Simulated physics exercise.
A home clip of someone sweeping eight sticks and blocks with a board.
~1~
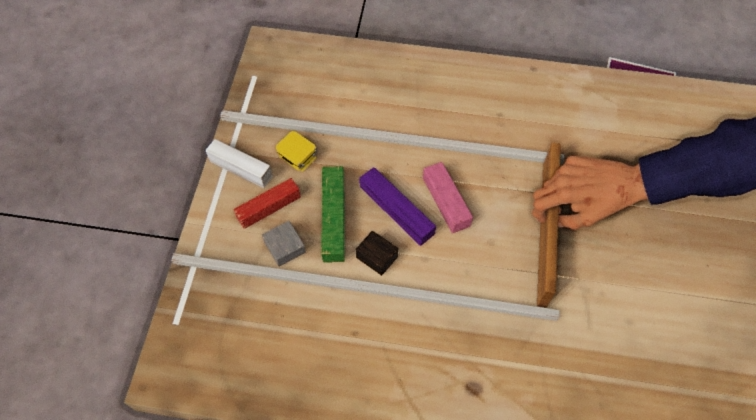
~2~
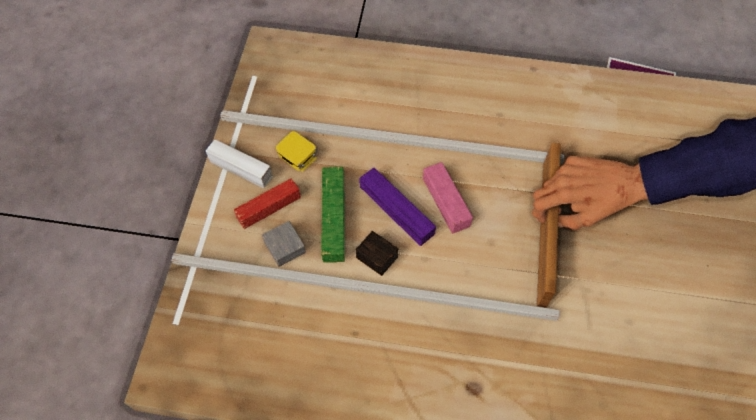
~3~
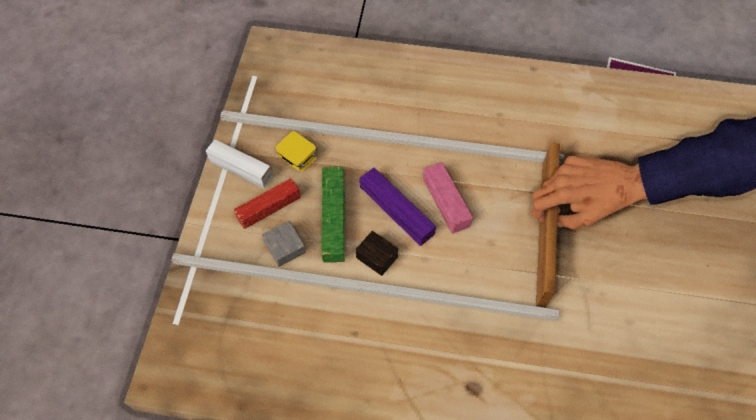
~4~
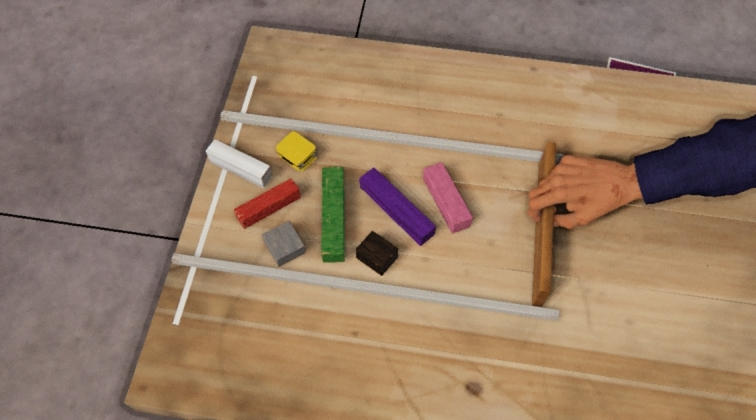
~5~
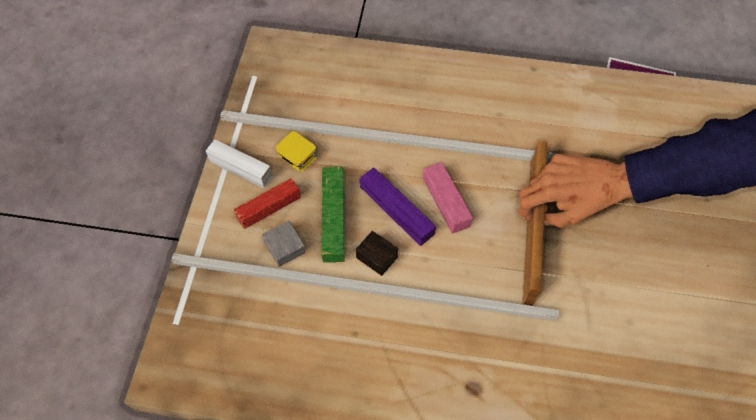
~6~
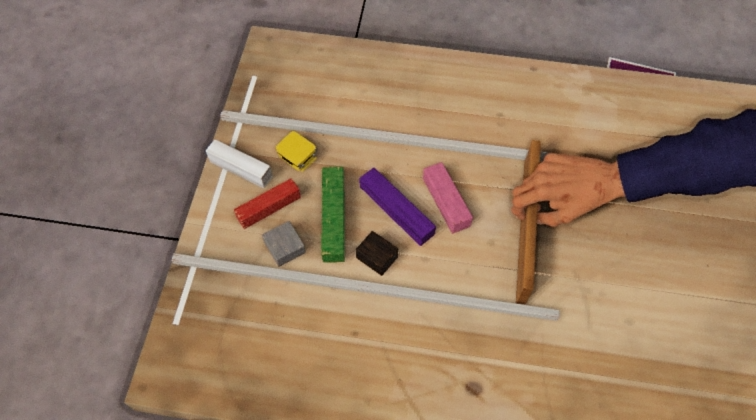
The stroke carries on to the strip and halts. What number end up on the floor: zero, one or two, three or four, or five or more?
As it turns out, the number that fall off is five or more.
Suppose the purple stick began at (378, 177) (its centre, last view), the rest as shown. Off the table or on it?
It comes down.
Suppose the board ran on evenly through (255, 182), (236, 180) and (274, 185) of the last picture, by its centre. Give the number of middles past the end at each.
Place by place, 3, 4 and 2.
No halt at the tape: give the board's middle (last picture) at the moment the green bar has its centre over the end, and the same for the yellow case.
Near (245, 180) and (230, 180).
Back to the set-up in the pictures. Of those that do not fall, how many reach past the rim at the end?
The number is 1.
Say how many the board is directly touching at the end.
2 of them.
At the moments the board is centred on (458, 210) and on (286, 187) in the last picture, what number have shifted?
The counts are 1 and 8.
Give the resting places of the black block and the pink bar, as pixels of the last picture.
Near (182, 241) and (215, 160).
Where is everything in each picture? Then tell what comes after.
The first frame shows white stick (239, 164); red bar (268, 203); yellow case (297, 153); board (549, 223); tape (219, 187).
The second frame shows red bar (268, 203); grey block (284, 244).
The third frame shows yellow case (297, 153); board (548, 223).
The fourth frame shows white stick (240, 164); purple stick (397, 206).
The fifth frame shows red bar (268, 203); black block (377, 253).
The sixth frame shows white stick (240, 164); red bar (268, 203); yellow case (297, 153); board (528, 220); tape (219, 187).
Soon after, none off yet; white stick at rest near (240, 164); red bar at rest near (268, 203); yellow case at rest near (297, 153).
In the end, the number that fall off is five or more; gone, purple stick, green bar, grey block, yellow case, red bar and white stick.
